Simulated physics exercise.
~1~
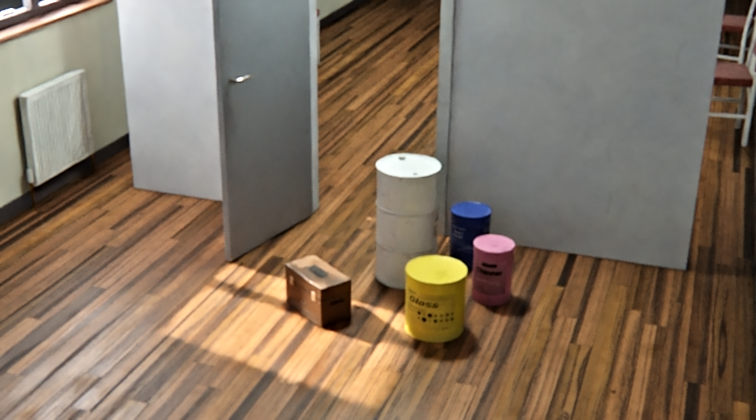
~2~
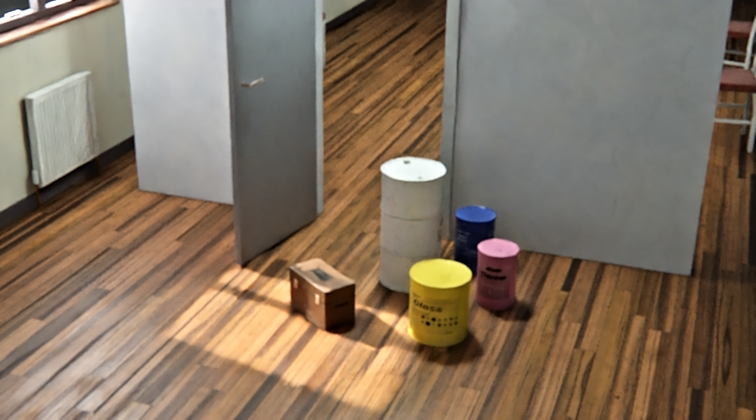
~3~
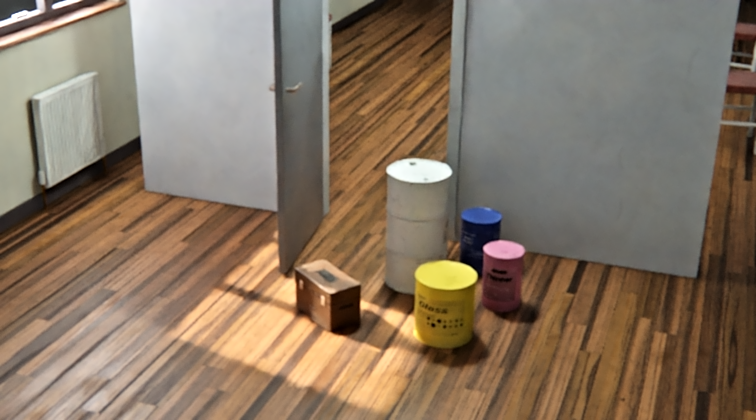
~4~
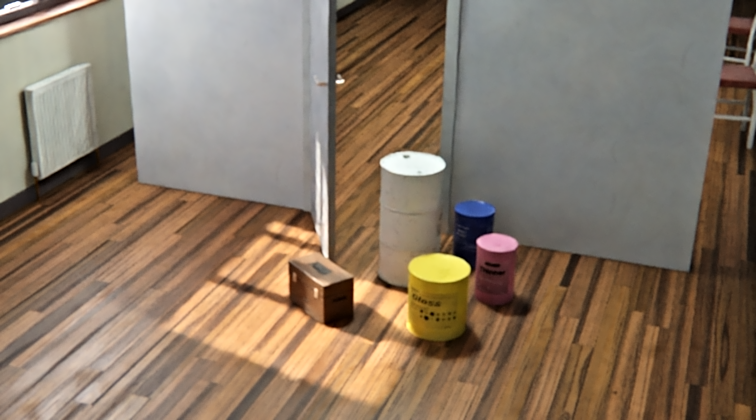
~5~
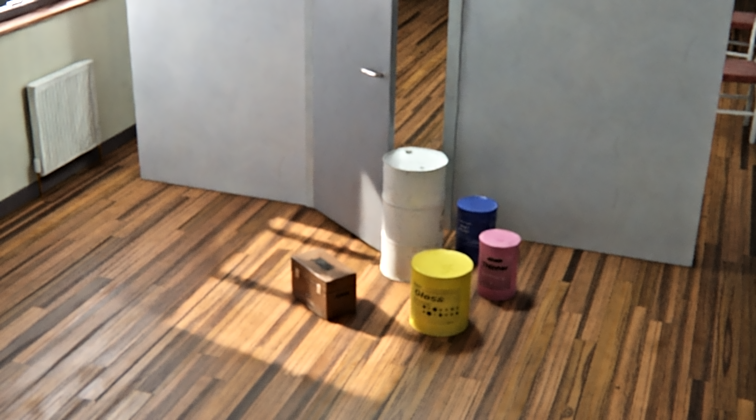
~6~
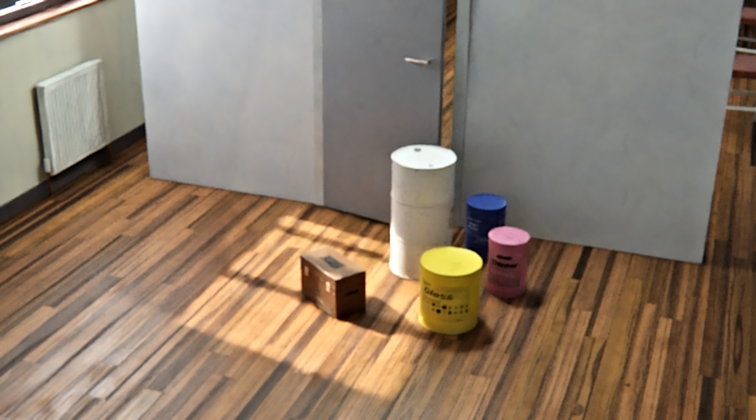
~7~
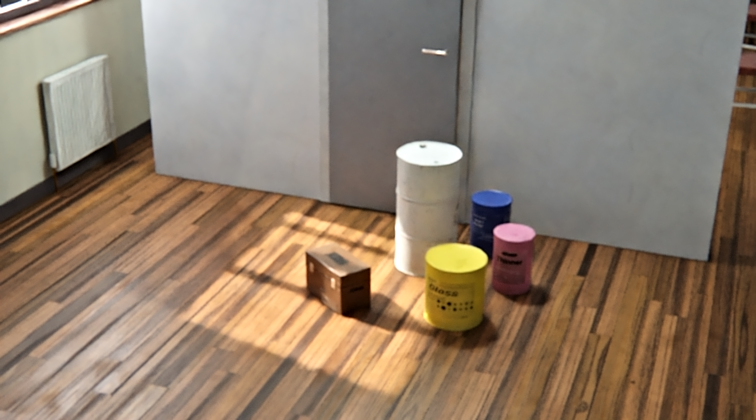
To begin with, a grey door stands wide open in a partition wall, with a brown box, a tall white drum, a yellow pail, a pink pail and a blue container on the sunlit wooden floor nearby. The door starts to swing back, turning edge-on to the viewer as its free edge sweeps behind the brown box. It carries on to the right and passes behind the white drum, narrowing the gap to the room beyond. Nothing on the floor is shifted as it goes by. Finally the door settles flush in its frame, shut, with every object still in its place.
